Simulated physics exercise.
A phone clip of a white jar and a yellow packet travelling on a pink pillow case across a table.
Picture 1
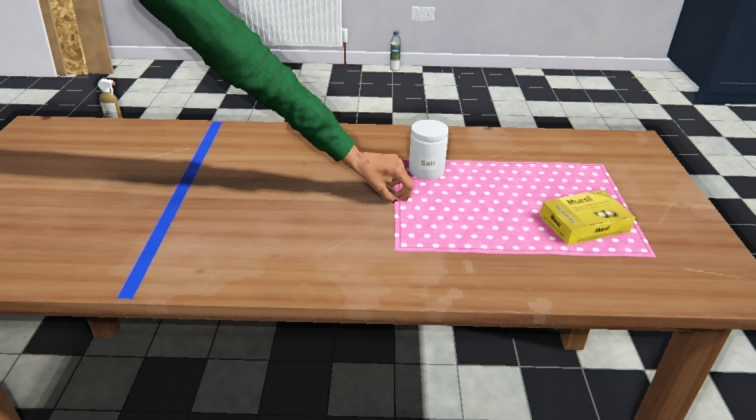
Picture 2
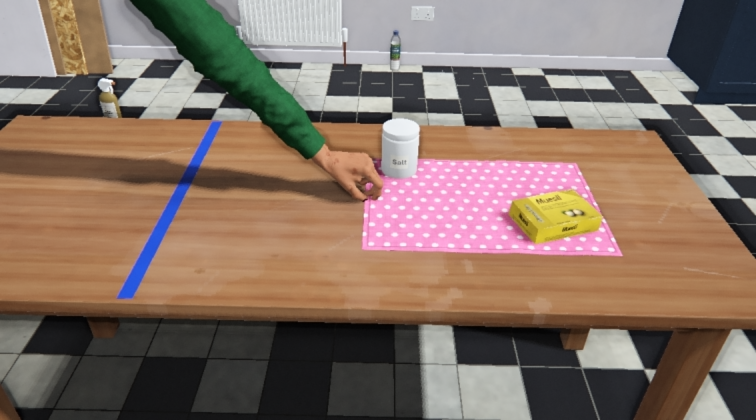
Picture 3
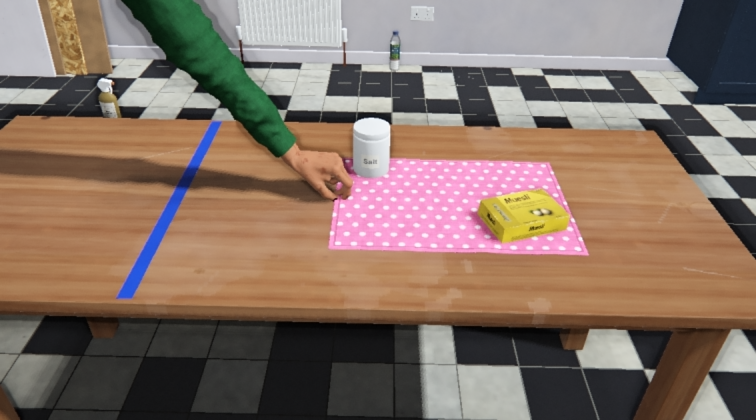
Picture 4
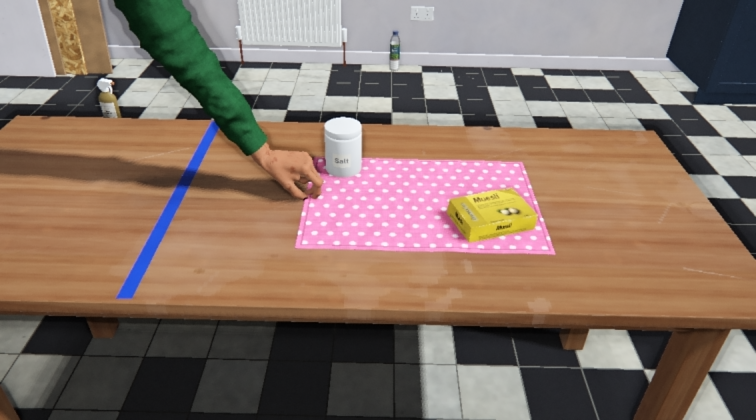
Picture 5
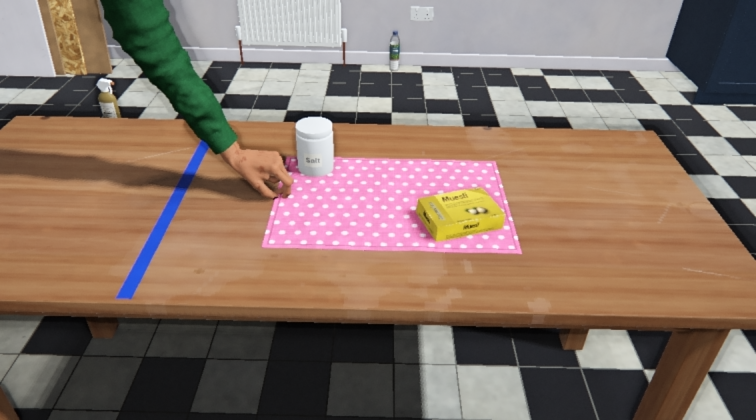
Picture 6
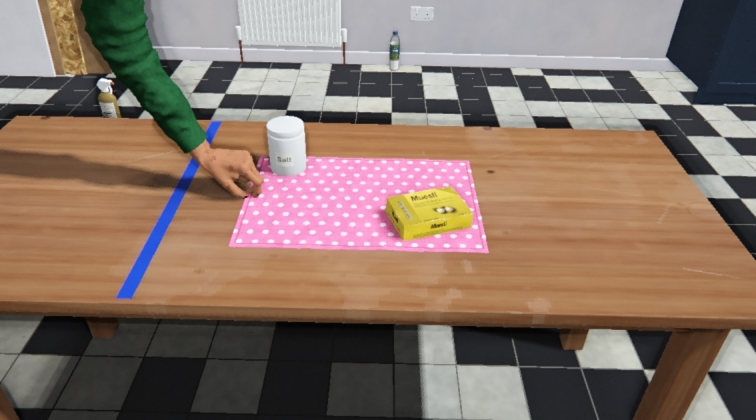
A pink cloth with white dots slides leftward across a wooden table, seen from slightly above in a room with a black-and-white checkered floor. A white jar stands at its back left and a yellow packet lies on its right, while blue tape crosses the table at left. A green-sleeved arm draws the cloth steadily toward the tape, both items riding along, as the camera stays still.
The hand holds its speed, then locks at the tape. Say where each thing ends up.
The white jar shoots off the front. The yellow packet remains aboard.
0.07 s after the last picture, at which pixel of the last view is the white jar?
Around (248, 145).
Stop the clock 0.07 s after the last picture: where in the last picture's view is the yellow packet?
At about (385, 211).
Then, 0.07 s after the last picture, hem short of the tape; white jar on the cloth near (248, 145); yellow packet on the cloth near (385, 212).
Then, 0.18 s after the last picture, hem at the tape; white jar ahead of the hem near (192, 144); yellow packet on the cloth near (323, 210).
At rest, hem at the tape; white jar ahead of the hem near (114, 143); yellow packet on the cloth near (281, 209). The white jar slides clear of the cloth and the yellow packet keeps its seat.
